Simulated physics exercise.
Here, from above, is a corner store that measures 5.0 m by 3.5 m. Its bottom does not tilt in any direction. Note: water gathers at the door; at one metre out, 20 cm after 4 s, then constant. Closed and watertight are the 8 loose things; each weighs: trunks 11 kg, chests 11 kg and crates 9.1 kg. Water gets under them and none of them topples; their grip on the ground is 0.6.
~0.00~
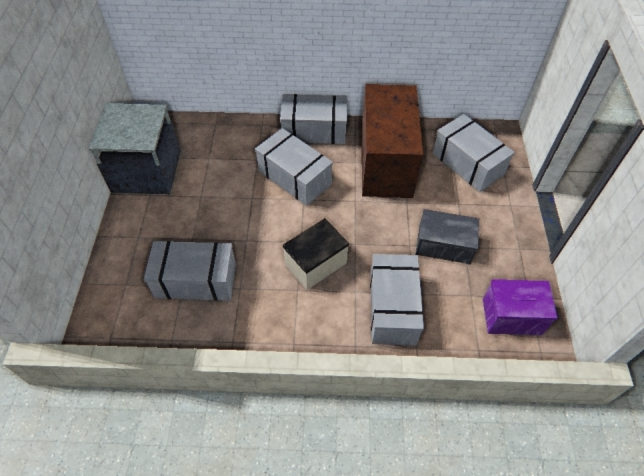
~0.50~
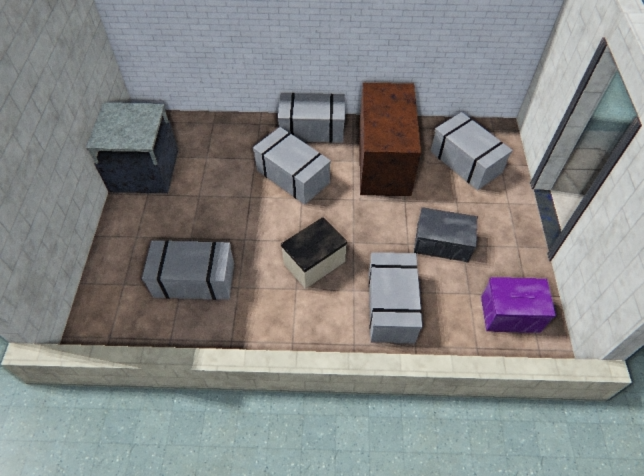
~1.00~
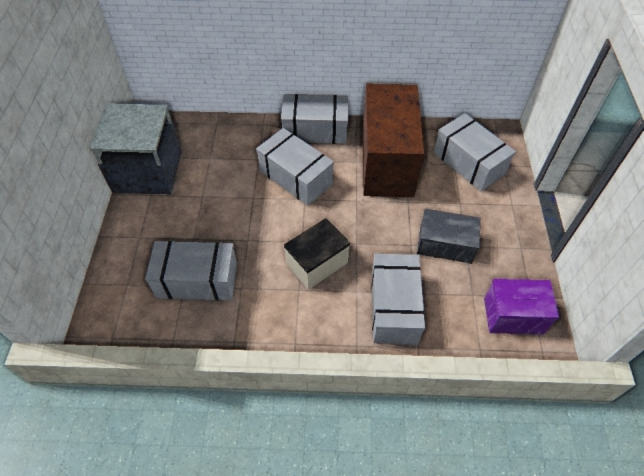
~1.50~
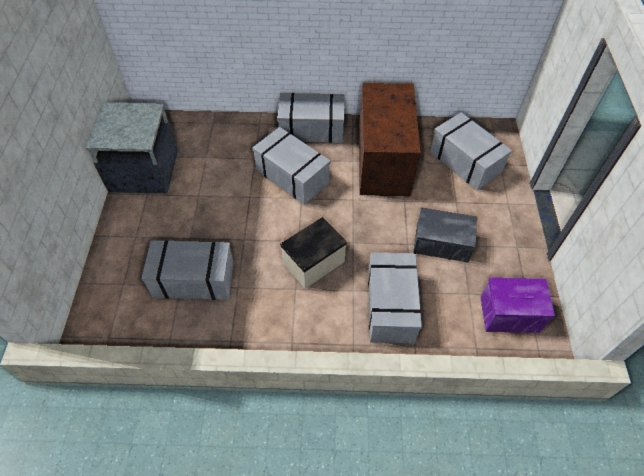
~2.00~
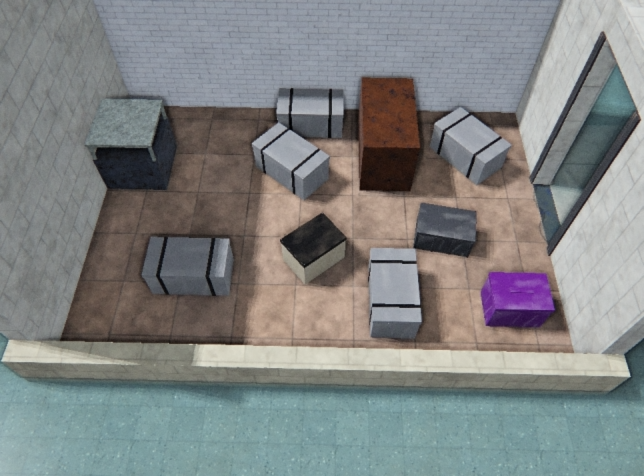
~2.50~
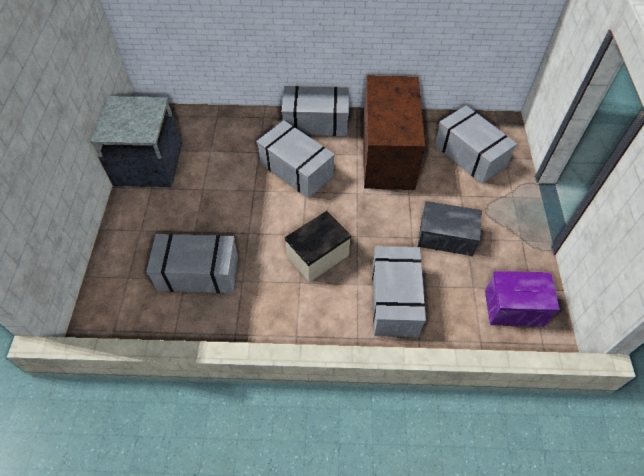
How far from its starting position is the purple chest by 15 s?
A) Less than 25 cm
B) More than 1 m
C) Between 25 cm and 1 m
A.
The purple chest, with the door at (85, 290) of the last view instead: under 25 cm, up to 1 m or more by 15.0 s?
Then the purple chest is swept a long way.
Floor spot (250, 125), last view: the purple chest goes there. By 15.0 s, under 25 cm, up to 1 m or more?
In that run it wanders a bit.
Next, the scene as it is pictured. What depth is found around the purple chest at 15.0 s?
Roughly 5 cm.
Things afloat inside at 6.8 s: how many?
Total: 3.
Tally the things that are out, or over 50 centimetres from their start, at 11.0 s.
I make it 4.
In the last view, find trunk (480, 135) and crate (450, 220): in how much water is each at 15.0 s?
First about 8 cm, second about 12 cm.
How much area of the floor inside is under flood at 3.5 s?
Roughly 2.0 m2.
After 3.5 s the purple chest is near (526, 290), 0.0 m from its start, aground; 0 afloat.
After 6.8 s the purple chest is near (526, 290), 0.0 m from its start, aground; 3 afloat.
After 11.0 s the purple chest is near (526, 290), 0.0 m from its start, aground; 7 afloat.
After 15.0 s the purple chest is near (523, 287), 0.0 m from its start, afloat; 8 afloat.
